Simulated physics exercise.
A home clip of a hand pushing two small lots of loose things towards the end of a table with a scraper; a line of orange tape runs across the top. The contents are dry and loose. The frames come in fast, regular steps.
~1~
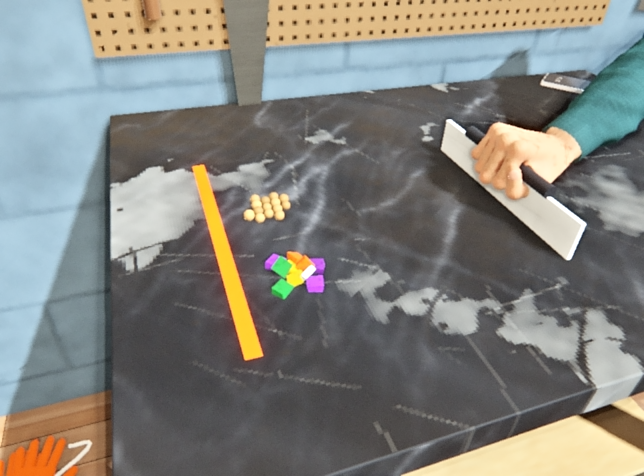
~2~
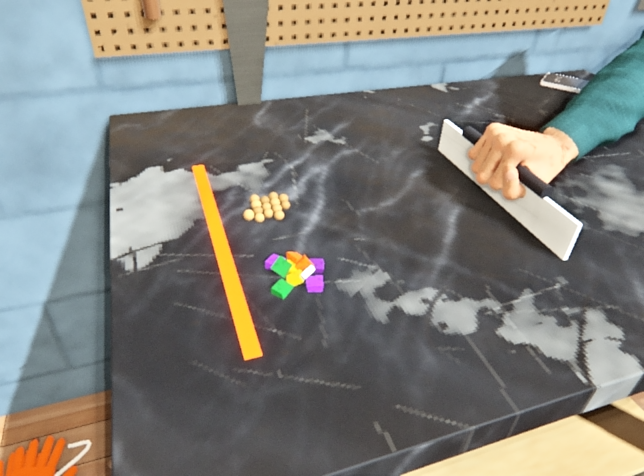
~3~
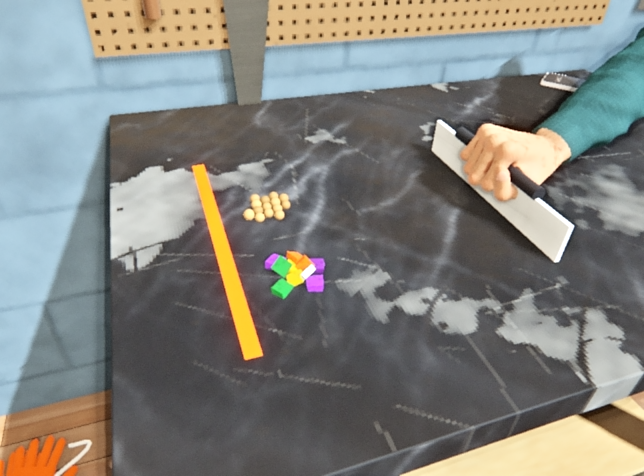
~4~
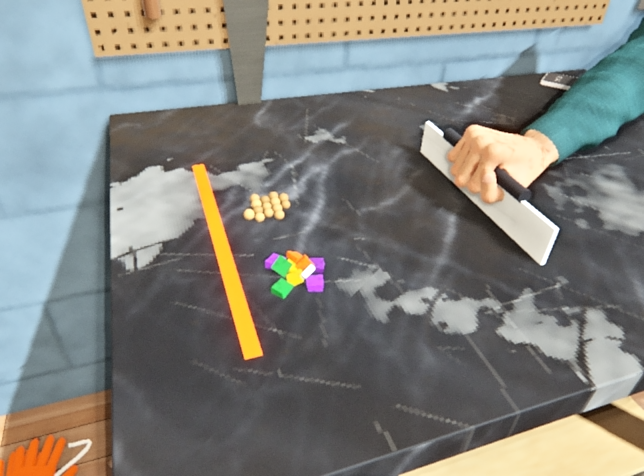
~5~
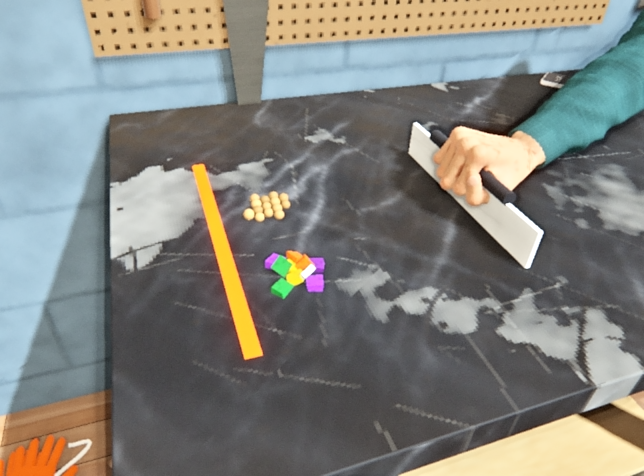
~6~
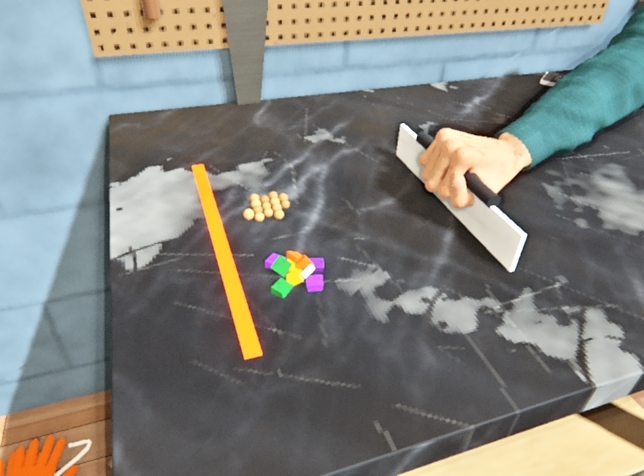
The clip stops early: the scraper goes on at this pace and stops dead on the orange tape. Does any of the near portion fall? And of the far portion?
The near portion all stops short of the edge and the far portion tumbles over the end, in part at least.
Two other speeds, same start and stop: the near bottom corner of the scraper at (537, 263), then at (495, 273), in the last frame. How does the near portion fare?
At the first place it all stops short of the edge, at the second it all stops short of the edge.
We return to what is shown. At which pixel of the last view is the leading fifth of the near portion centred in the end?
Roughly at (180, 286).
Then, 0.45 s after the last picture, scraper still moving, near (336, 189); near portion all on the table, its front near (282, 288); far portion all on the table, its front near (249, 214).
Then, 0.93 s after the last picture, scraper stopped at the orange tape; near portion all on the table, its front near (177, 284); far portion all on the table, its front near (174, 209).
Then, 1.21 s after the last picture, scraper stopped at the orange tape; near portion all on the table, its front near (174, 285); far portion all on the table, its front near (104, 258).
At rest, scraper stopped at the orange tape; near portion all on the table, its front near (174, 285); far portion all over the edge.
